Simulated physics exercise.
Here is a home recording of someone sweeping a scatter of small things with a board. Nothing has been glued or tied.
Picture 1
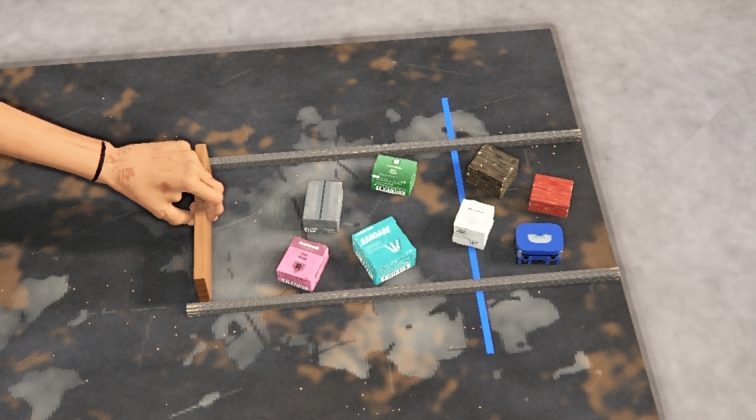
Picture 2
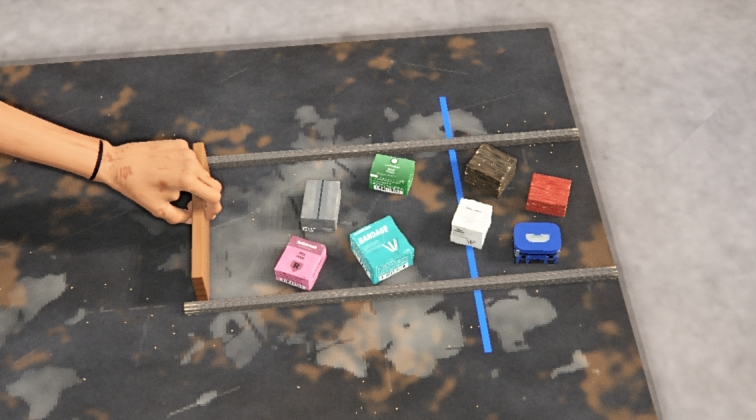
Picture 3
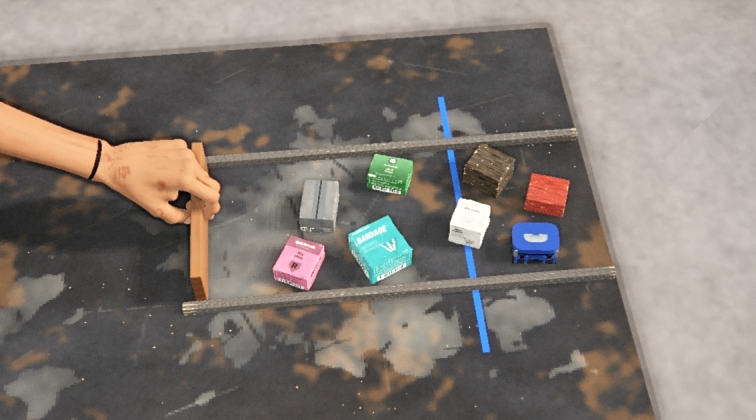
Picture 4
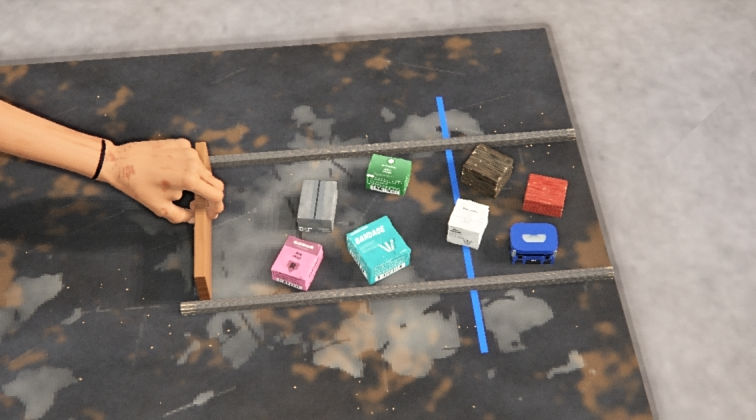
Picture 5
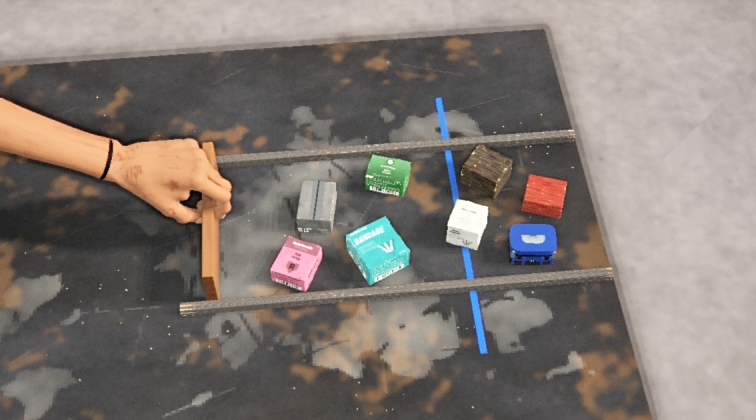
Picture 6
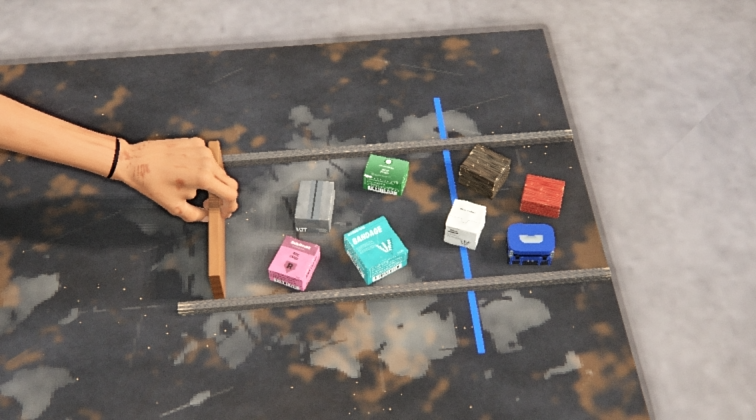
A person's hand, with a dark band at the wrist, grips an upright wooden board at the left of a dark, mottled tabletop, seen from above at a slight angle. Between two rails lie grey, pink, green and turquoise boxes, with white, black, red and blue items around a blue tape line at right. The view drifts very slightly, then the hand slides the board a little rightward, touching nothing.
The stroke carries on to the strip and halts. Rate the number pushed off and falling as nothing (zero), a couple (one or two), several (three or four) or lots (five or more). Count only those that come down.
It is nothing.
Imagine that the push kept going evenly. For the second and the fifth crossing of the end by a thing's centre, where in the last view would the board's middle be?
At (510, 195) for the second, at (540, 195) for the fifth.
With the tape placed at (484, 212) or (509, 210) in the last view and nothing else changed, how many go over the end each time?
Try 1: 0; try 2: 1.
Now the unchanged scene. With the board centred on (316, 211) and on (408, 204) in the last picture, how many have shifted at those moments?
I make it 3 at the first spot and 6 at the other.
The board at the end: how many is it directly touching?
At rest, 3 are in contact.
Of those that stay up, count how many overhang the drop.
I make it 0.
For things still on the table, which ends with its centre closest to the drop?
The blue case finishes closest.
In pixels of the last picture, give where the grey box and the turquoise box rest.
The first near (473, 202), the second near (526, 251).
Early on, none off yet; red block at rest near (542, 196); blue case at rest near (530, 245); black block at rest near (485, 172).
A while later, none off yet; red block at rest near (542, 196); blue case travelled a little near (549, 245); black block at rest near (485, 172).
Finally, the number that fall off is zero.
